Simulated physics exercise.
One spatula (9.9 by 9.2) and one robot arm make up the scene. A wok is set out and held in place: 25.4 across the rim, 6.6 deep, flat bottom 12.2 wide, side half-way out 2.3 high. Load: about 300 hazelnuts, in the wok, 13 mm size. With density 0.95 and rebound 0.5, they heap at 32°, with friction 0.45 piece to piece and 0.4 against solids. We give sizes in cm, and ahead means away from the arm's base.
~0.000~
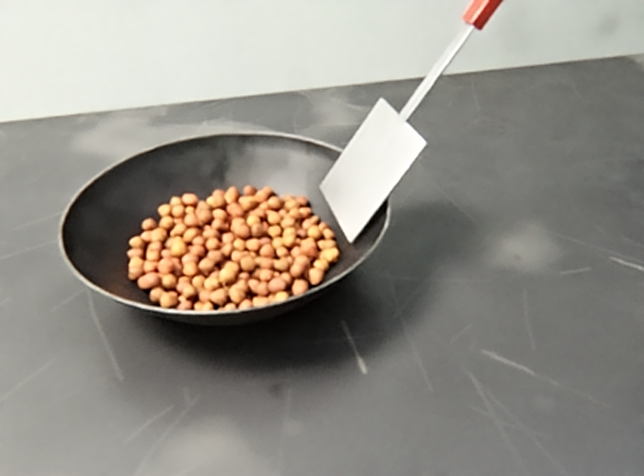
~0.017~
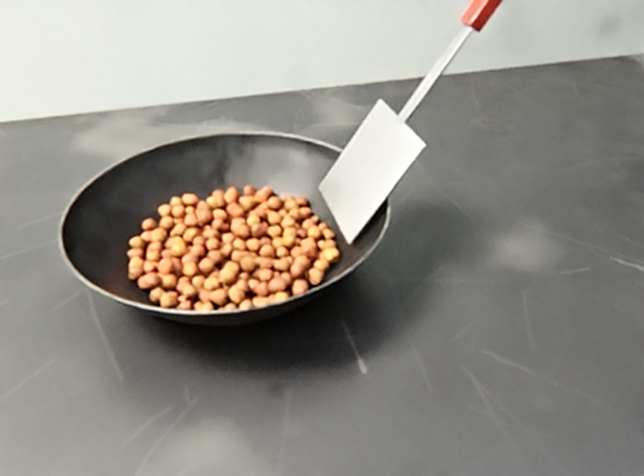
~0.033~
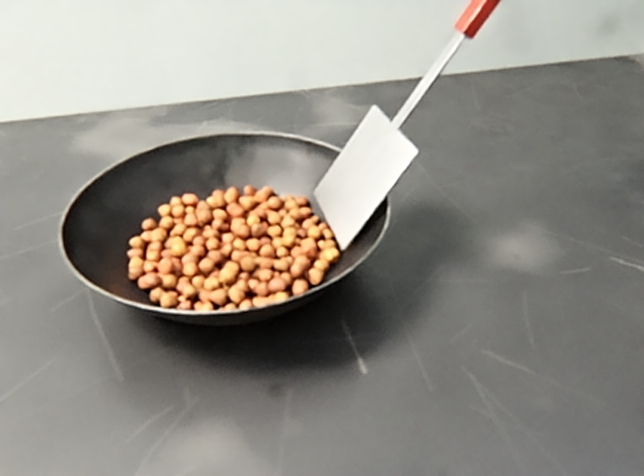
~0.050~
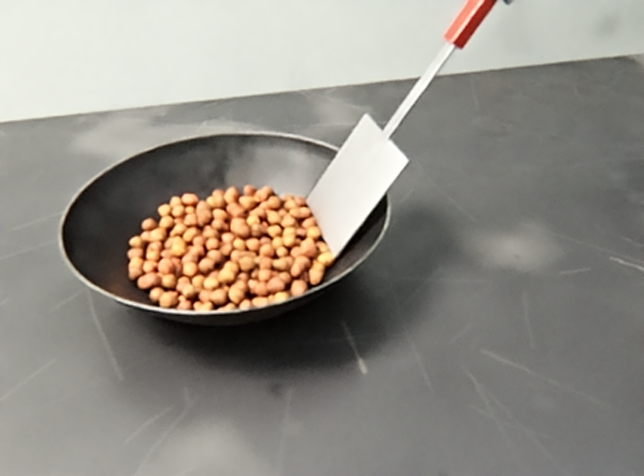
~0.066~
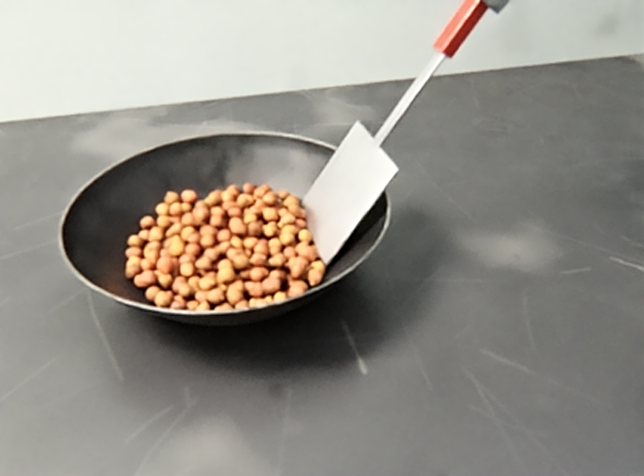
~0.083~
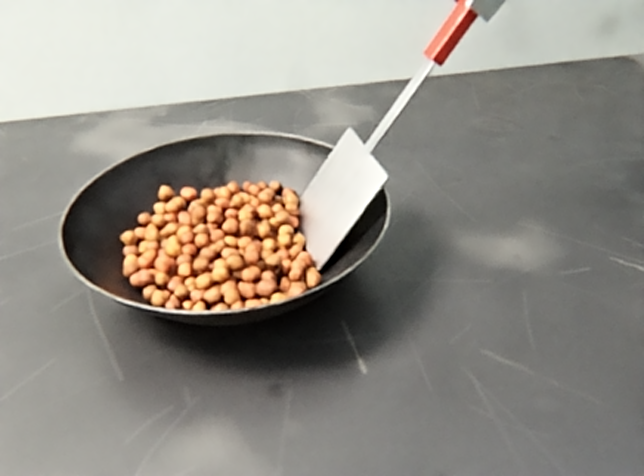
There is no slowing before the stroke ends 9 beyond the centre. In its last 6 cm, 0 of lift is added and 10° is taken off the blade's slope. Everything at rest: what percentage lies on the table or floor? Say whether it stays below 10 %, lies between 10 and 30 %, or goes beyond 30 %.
It lies between 10 and 30 %.
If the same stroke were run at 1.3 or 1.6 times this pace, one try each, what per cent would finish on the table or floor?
Some 30 and 40 per cent.
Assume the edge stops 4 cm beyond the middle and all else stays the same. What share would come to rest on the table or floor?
Changed stop: Approx. 0 %.
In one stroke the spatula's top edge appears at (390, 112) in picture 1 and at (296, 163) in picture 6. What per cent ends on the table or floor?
Around 60 per cent finishes on the table or floor.
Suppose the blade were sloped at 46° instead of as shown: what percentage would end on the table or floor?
Estimate: Approx. 15 %.
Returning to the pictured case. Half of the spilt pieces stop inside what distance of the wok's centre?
That distance comes to about 20 cm.
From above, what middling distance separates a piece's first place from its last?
About 6 centimetres.
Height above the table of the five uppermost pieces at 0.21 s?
Roughly 5 cm above the table.
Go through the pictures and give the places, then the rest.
In the first frame, spatula top edge at (403, 119), sloping 55°; upper third of the load around (232, 246), from x 135 to 330, top at y 190; 302 in the wok.
In the second frame, spatula top edge at (401, 120), sloping 55°; upper third of the load around (232, 246), from x 135 to 330, top at y 190.
In the third frame, spatula top edge at (395, 127), sloping 55°; upper third of the load around (232, 246), from x 135 to 330, top at y 190.
In the fourth frame, spatula top edge at (386, 136), sloping 55°; upper third of the load around (231, 245), from x 135 to 330, top at y 190.
In the fifth frame, spatula top edge at (377, 144), sloping 55°; upper third of the load around (228, 243), from x 135 to 325, top at y 190.
In the sixth frame, spatula top edge at (368, 150), sloping 55°; upper third of the load around (219, 241), from x 130 to 325, top at y 185; 302 in the wok.
After 0.21 s, sloping 55°, highest piece 7 above the table; 302 in the wok.
After 0.33 s, sloping 51°, highest piece 7 above the table; 302 in the wok.
After 0.59 s, sloping 45°, highest piece 8 above the table; 246 in the wok, 48 on the table or floor, 8 on the blade or in flight.
After 1.64 s, sloping 45°, highest piece 8 above the table; 246 in the wok, 56 on the table or floor.
At rest, 246 in the wok, 56 on the table or floor. That is 19 % on the table or floor.
